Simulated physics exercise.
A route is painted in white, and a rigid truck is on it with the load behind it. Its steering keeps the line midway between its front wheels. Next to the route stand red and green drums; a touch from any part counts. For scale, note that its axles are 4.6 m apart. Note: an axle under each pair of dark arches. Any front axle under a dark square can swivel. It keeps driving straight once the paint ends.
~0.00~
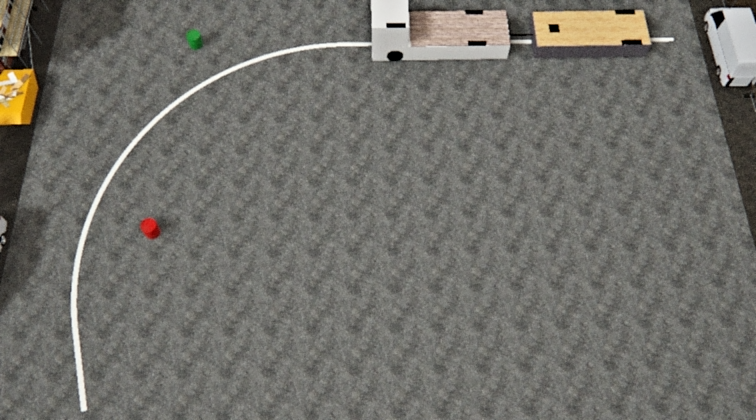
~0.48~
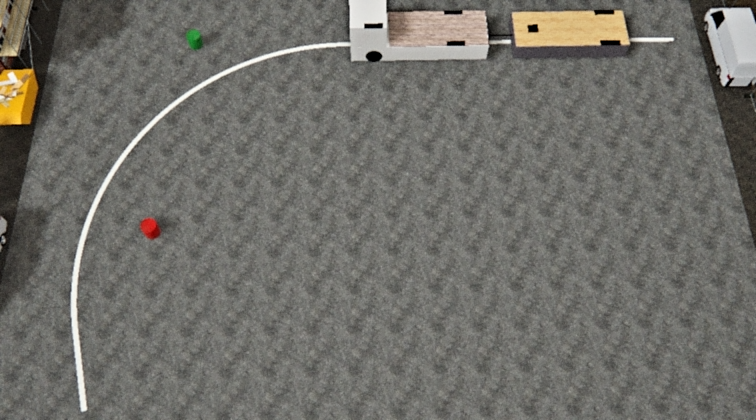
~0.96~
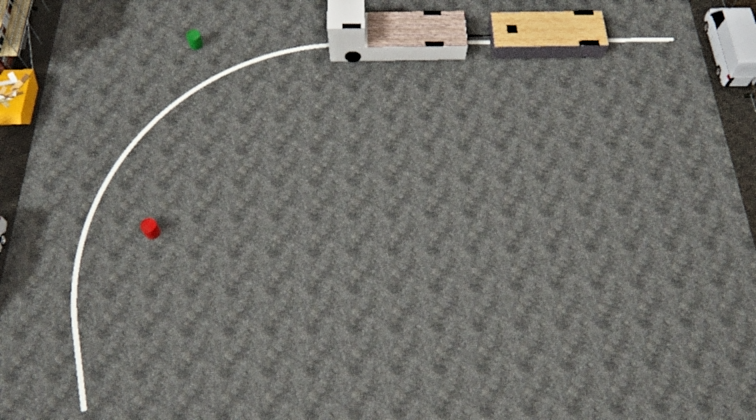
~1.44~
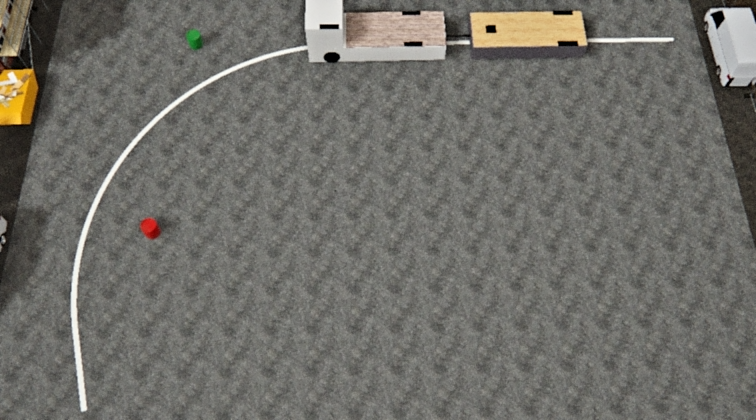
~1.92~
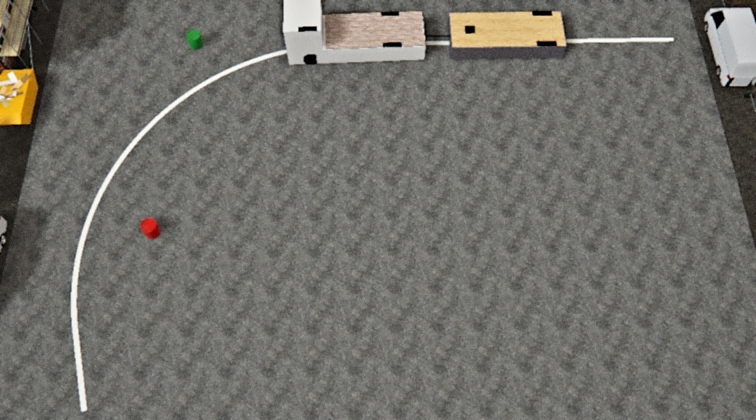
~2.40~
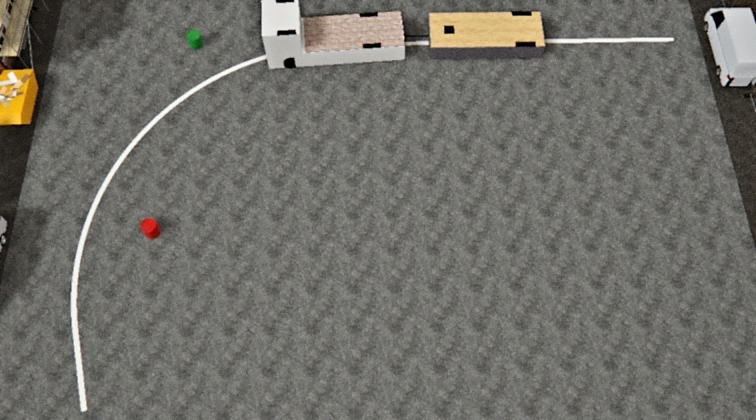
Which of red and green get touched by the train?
Red - not touched; green - not touched.
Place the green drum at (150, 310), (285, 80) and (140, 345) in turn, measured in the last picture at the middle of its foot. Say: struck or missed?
Place one: No contact; place two: Contact; place three: No contact.
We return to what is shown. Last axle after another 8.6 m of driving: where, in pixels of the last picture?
Near (379, 34).
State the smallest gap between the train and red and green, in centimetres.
Results - red 20, green 70.
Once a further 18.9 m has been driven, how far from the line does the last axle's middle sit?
Roughly 140 centimetres from the line.
After 3.9 s, the last axle is at (459, 29) of the last picture, 5 cm off the line; green has been passed with 75 cm to spare.
After 5.6 s, the last axle is at (387, 33) of the last picture, 15 cm off the line.
After 8.9 s, the last axle is at (259, 63) of the last picture, 120 cm off the line.
After 14.2 s, the last axle is at (110, 220) of the last picture, 160 cm off the line; red has been passed with 20 cm to spare.
After 18.7 s, the last axle is out of the picture, 40 cm off the line; 0 of 2 struck in all.
